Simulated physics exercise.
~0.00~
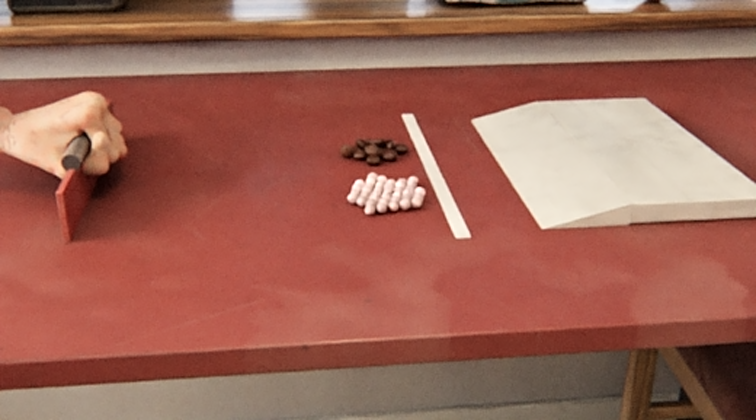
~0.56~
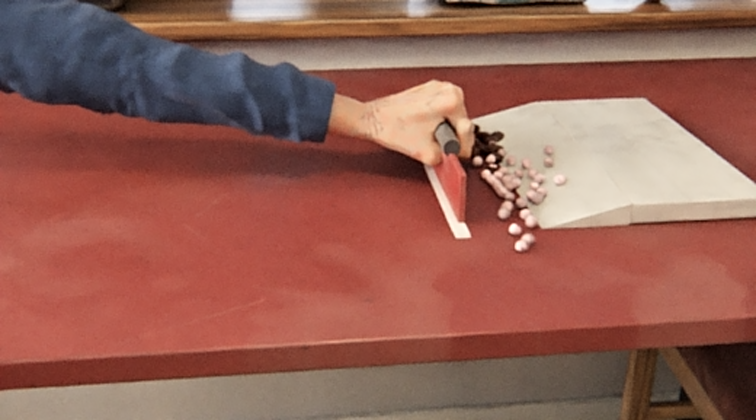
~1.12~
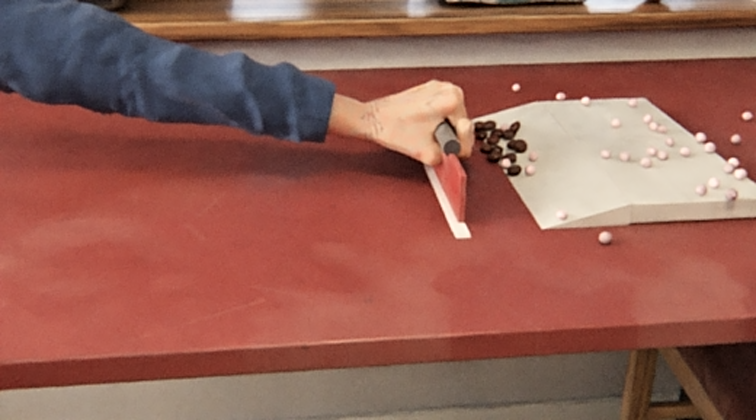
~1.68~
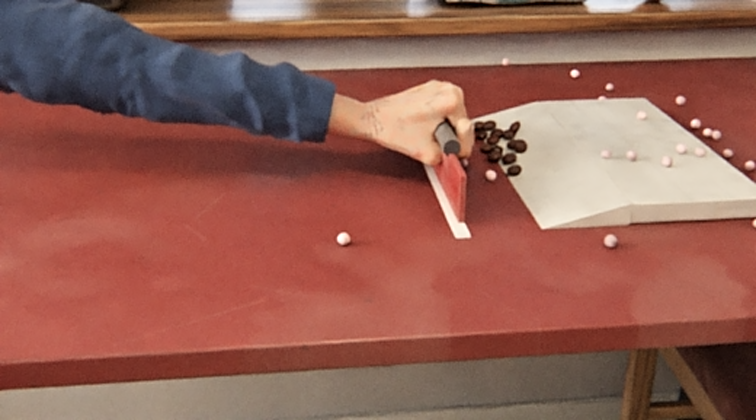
A hand holding a red-bladed scraper starts at the left of a red table, with a cluster of dark brown pieces and a nearer cluster of pale pink ones ahead of it. The scraper sweeps right, driving both groups past a strip of white tape to the foot of a low pale wedge, and stops at the tape. The pink pieces scatter onward, many rolling up and across the wedge while the dark ones bunch at its left edge. Finally, the scraper stays still, most pink pieces have travelled past the top, a few stray on the table, and the dark pieces rest around the wedge's lower edge.
